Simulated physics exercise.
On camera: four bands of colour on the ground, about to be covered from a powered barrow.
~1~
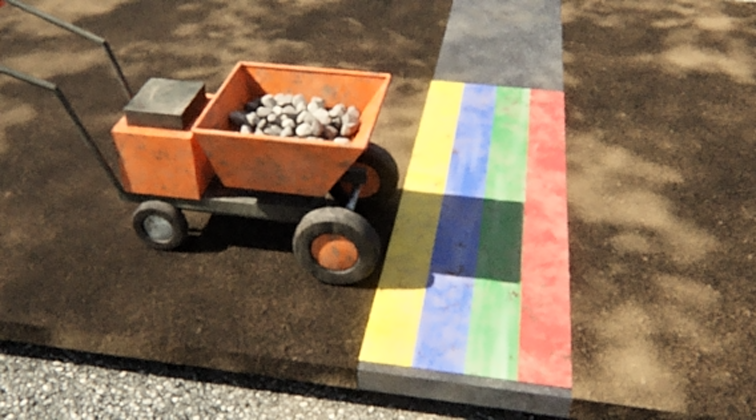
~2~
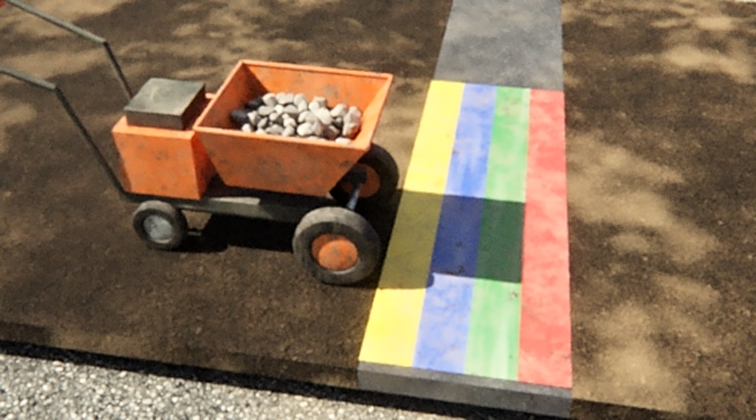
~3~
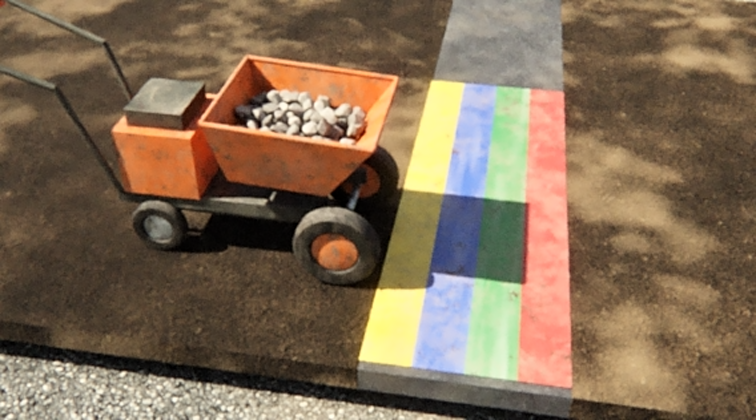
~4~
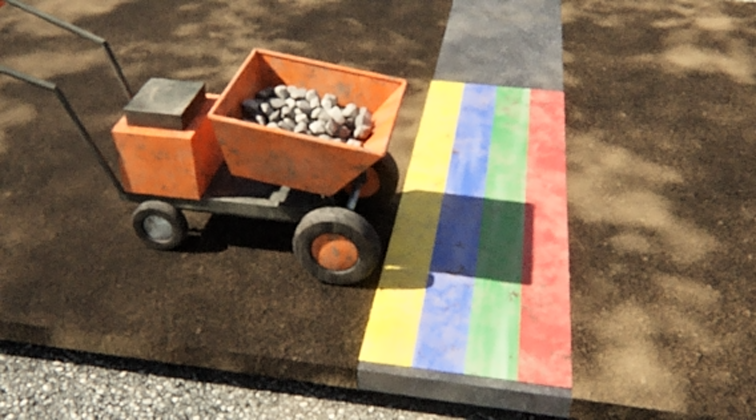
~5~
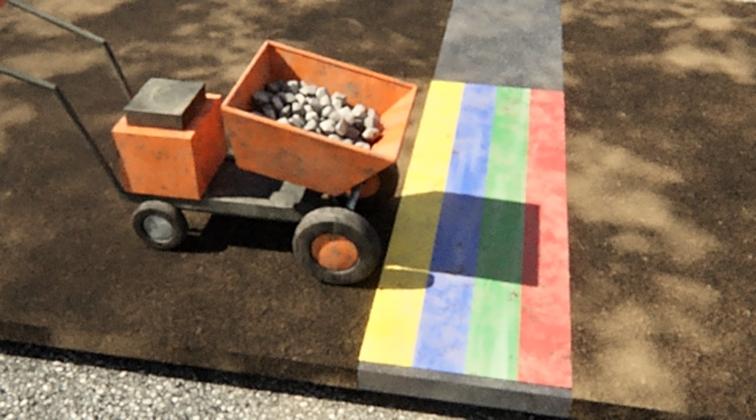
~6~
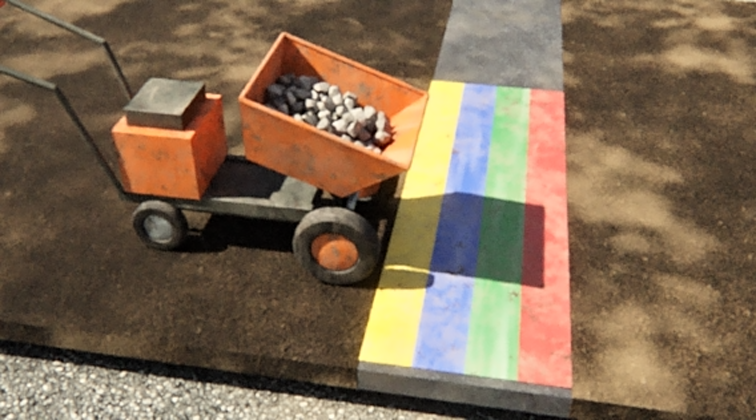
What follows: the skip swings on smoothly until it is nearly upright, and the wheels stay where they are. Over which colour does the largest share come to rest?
Most lies over the green band.
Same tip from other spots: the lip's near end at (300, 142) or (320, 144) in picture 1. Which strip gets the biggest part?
One: The strip in blue. Two: The blue strip.
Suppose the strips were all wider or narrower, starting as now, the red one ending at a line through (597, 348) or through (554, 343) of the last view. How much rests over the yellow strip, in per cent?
In turn 0 and 0 in a hundred.
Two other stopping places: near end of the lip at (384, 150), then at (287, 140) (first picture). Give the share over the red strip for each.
About 30 and 0 per cent.
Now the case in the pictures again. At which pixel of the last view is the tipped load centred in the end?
Roughly at (507, 257).
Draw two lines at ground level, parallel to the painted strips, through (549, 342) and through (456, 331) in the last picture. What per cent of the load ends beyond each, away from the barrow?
Roughly 20 per cent, and 90 per cent.
Soon, skip tipped steeply; all in the skip.
A while on, skip tipped right over; nearly all in the skip; a stray few over the blue strip; a small part over the green strip; a stray few falling.
Towards the end, skip tipped right over; about a quarter in the skip; a small part over the blue strip; about a third over the green strip; about a quarter over the red strip; a small part off the paint.
Finally, skip tipped right over; a stray few over the yellow strip; about a quarter over the blue strip; about a third over the green strip; about a quarter over the red strip; a small part off the paint.
